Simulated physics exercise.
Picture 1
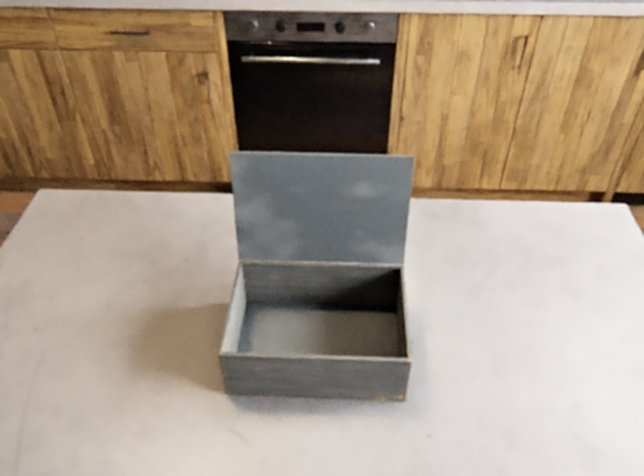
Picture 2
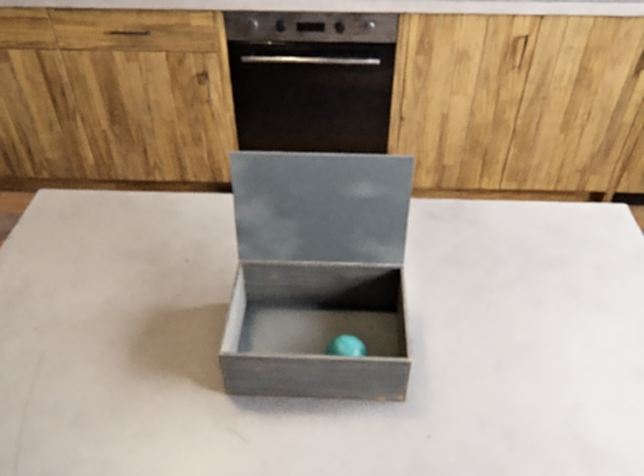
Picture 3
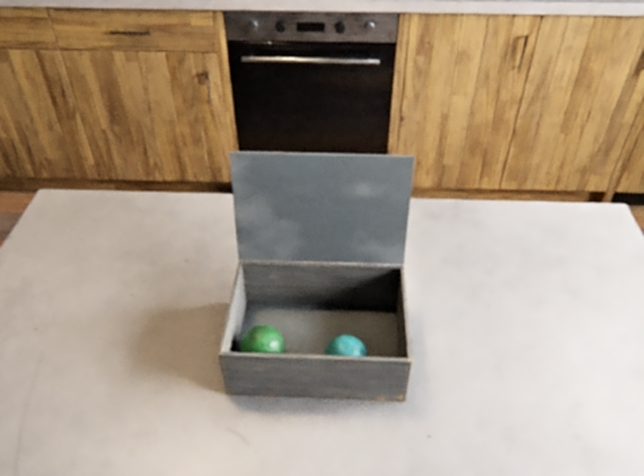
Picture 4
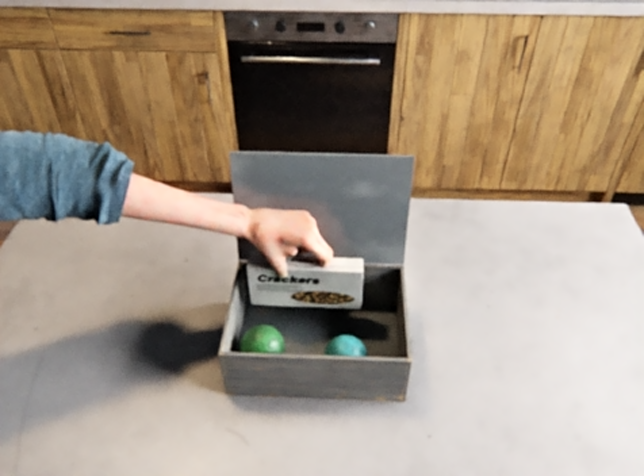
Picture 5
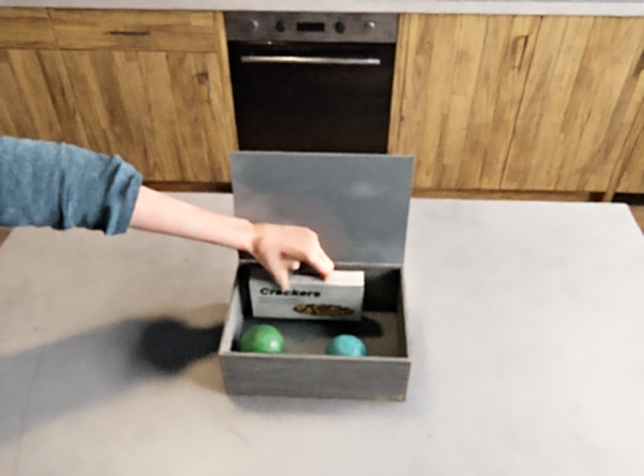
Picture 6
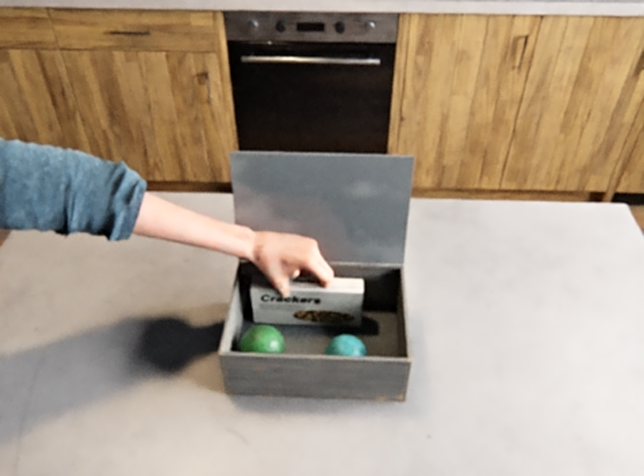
A kitchen with wooden cabinets and a dark oven is seen from a fixed, slightly raised view across a pale tabletop. A grey storage box stands open at the centre with its lid up, empty at first, then holding a teal ball at right and a green ball at left. A hand in a blue sleeve reaches from the left and lowers a white crackers packet slightly behind the balls.
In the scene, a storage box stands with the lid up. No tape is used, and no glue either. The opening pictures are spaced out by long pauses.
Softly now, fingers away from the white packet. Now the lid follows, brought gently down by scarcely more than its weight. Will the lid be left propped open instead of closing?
No, it closes flat.
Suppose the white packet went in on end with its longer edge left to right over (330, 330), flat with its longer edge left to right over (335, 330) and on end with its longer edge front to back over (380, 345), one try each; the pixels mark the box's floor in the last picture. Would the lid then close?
1: Open. 2: Closed. 3: Open.
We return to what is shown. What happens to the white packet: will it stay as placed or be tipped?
It stays as it was set.
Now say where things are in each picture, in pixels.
In the first picture, the last thing is not in view yet.
In the second picture, the last thing is not in view yet.
In the third picture, the last thing is not in view yet.
The fourth picture shows on its way; white packet (306, 282).
The fifth picture shows on its way; white packet (307, 295).
The sixth picture shows in place under the hand; white packet (307, 301).
Then, 1.40 s later than the last frame, lid 77° above the rim.
Then, 1.70 s later than the last frame, lid 47° above the rim.
Then, 1.90 s later than the last frame, lid 16° above the rim.
When it is over, lid shut; all 3 as before. End places, in pixels of the last picture, white packet near (307, 302).
